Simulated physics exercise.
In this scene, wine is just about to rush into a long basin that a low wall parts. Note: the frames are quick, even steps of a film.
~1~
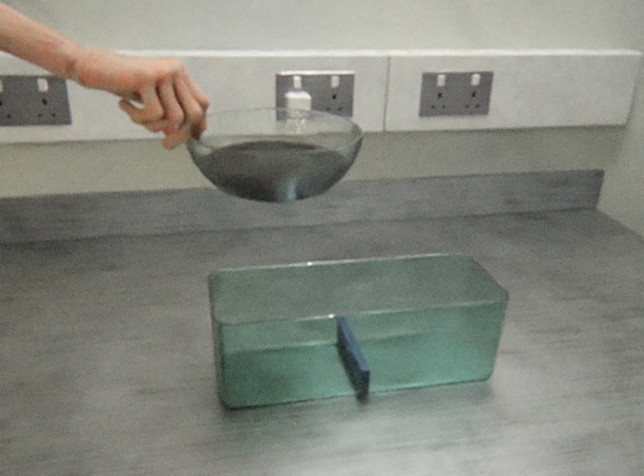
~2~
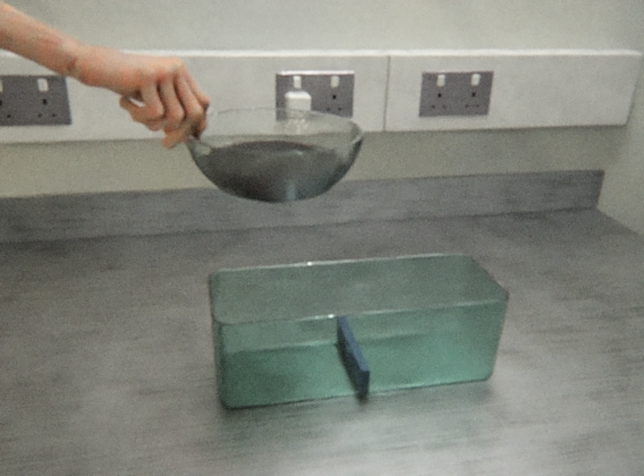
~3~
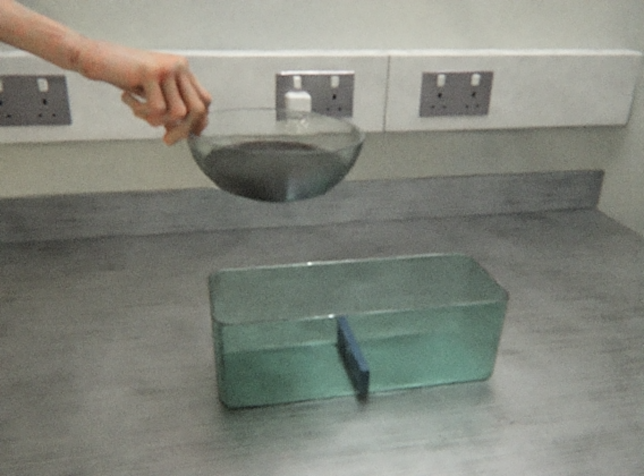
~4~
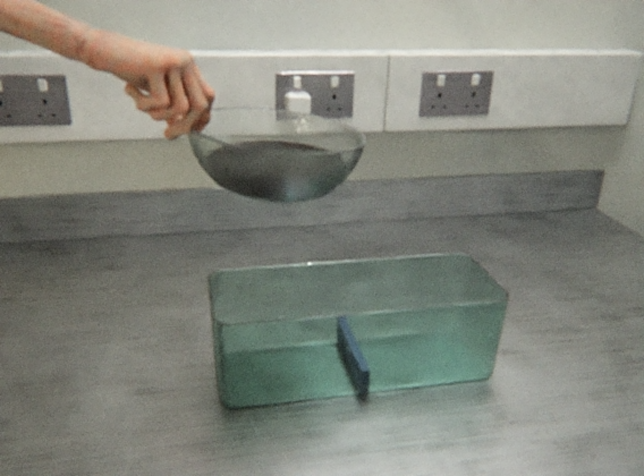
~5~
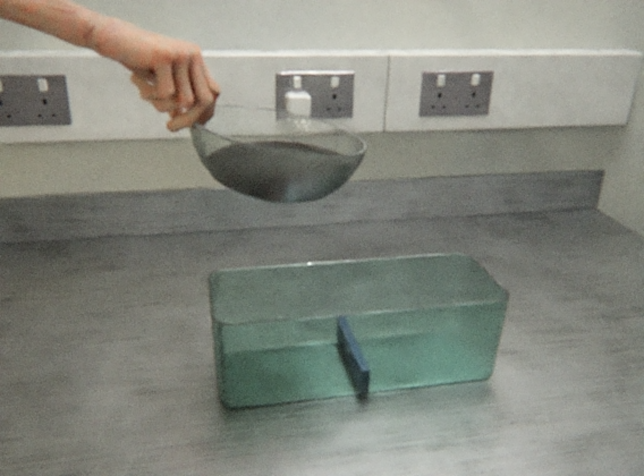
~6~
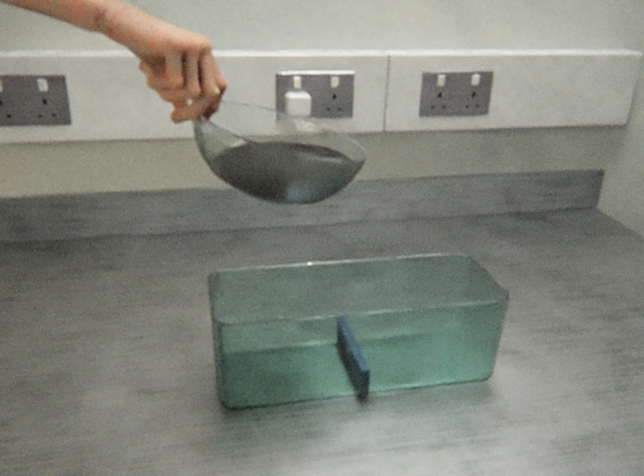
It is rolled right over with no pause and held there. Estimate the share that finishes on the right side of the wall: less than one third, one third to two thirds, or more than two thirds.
The right side ends up with more than two thirds.
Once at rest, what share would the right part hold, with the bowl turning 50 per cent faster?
Somewhere near 80 percent.
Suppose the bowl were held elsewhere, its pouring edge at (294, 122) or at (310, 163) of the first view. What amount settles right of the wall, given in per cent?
The first start yields 15 per cent, the second 30 per cent.
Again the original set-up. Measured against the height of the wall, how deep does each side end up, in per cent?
On the left roughly 10, on the right roughly 60.
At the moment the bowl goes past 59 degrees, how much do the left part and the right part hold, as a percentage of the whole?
The left part gets 0 percent; the right part gets 15 percent.
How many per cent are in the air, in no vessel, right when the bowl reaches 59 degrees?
That works out near 30 percent.
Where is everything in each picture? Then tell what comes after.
In the first frame, it leans 0°; its right rim is at (359, 128); the wine meets the walls at (199, 161) and (345, 155); the long basin's rim runs from (211, 298) to (489, 275); the wall's top is at (353, 343).
In the second frame, it leans 1°; its right rim is at (359, 129); the wine meets the walls at (200, 160) and (344, 155).
In the third frame, it leans 2°; its right rim is at (360, 132); the wine meets the walls at (200, 160) and (344, 157).
In the fourth frame, it leans 6°; its right rim is at (361, 136); the wine meets the walls at (203, 159) and (346, 158).
In the fifth frame, it leans 10°; its right rim is at (362, 142); the wine meets the walls at (206, 159) and (349, 158).
In the sixth frame, it leans 15°; its right rim is at (362, 150); the wine meets the walls at (211, 160) and (354, 158).
A moment on, the bowl is tipped part way and 54 per cent is still to pour, 0 is left of the wall and 15 right of it.
Next, the bowl is tipped on its side and 3 per cent is still to pour, 8 is left of the wall and 80 right of it.
Then the bowl is tipped on its side and 0 per cent is still to pour, 14 is left of the wall and 85 right of it.
Later the bowl is tipped on its side and 0 per cent is still to pour, 15 is left of the wall and 85 right of it.
At rest 15 per cent lies left of the wall, 85 right of it and 1 outside.
